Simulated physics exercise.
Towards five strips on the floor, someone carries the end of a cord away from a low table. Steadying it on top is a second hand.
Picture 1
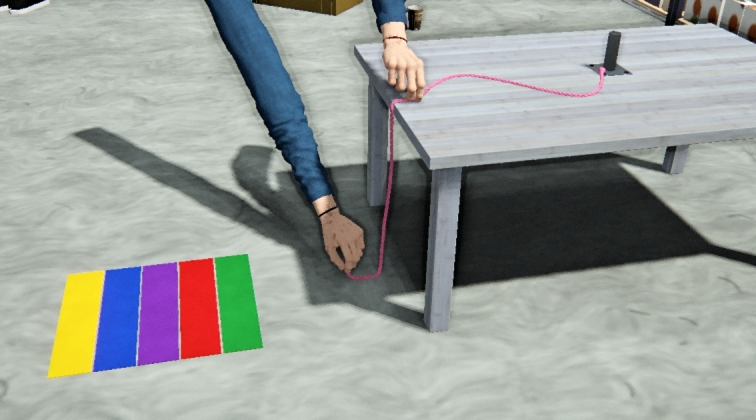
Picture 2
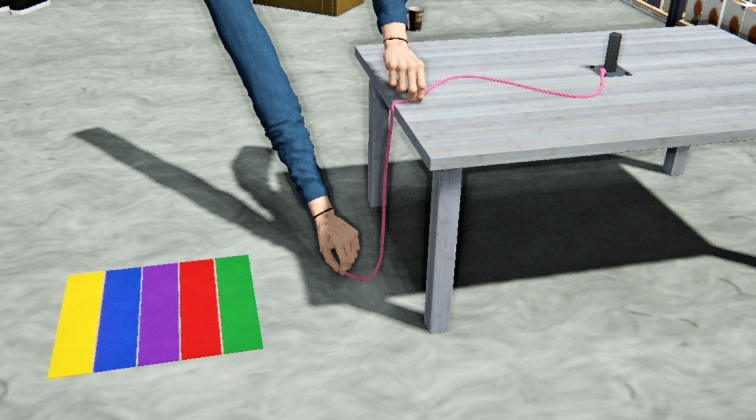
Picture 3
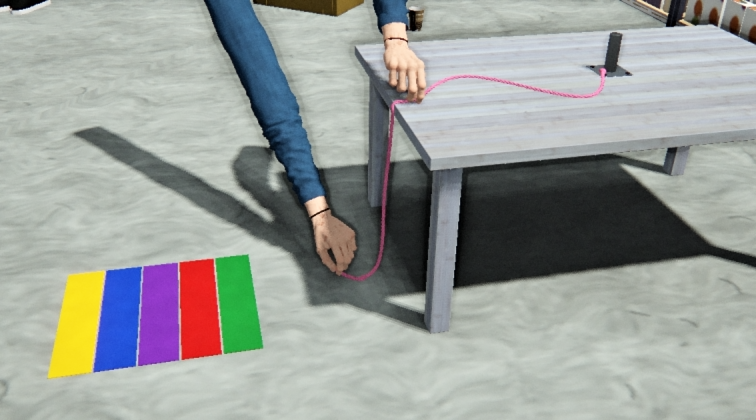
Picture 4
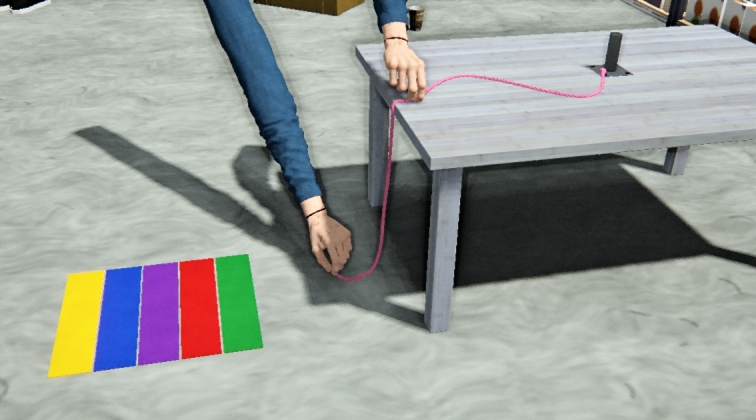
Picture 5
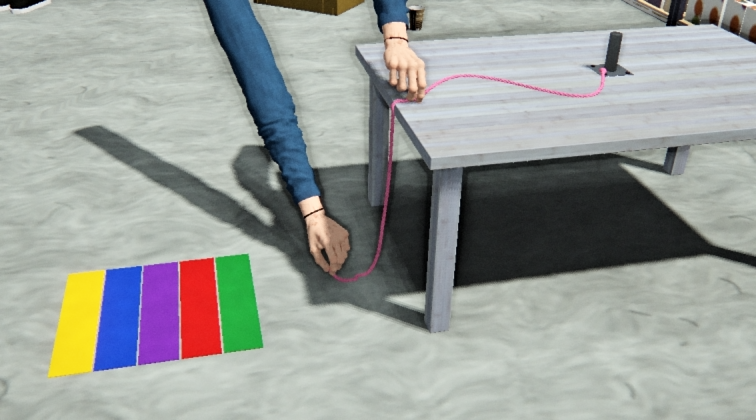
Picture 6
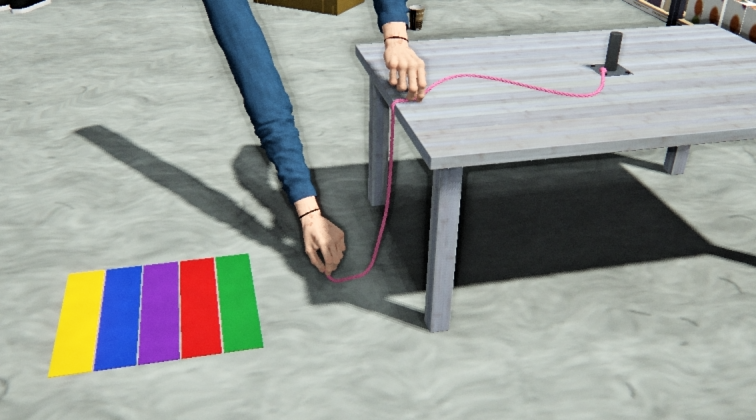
A person in blue sleeves, face out of view, leans over a grey concrete-like floor beside a low, pale grey wooden table, seen from above at an angle. A pink cord runs from a dark upright post on the tabletop, under one hand at the edge, down to the other hand near the floor, with yellow, blue, purple, red and green strips at left. The lower hand draws the cord's end slightly left, while the upper hand and camera stay still.
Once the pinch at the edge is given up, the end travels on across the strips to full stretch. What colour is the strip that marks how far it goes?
That strip is blue.
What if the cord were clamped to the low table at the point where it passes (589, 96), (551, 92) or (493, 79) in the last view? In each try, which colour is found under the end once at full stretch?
Per pin spot: Purple / purple / red.
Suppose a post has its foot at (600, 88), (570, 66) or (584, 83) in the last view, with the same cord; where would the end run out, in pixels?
Going through the tries, you get (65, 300), then (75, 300), then (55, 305).
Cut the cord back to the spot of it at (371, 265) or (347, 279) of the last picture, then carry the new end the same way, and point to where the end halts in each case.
In order, around (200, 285) and (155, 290).
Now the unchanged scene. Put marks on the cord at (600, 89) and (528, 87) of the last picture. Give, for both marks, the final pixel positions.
First point (554, 76), second point (480, 85).
Soon after, end near (188, 287); over red.
After that, end near (143, 293); over purple.
At the stop, end near (116, 296); over blue. The blue one.
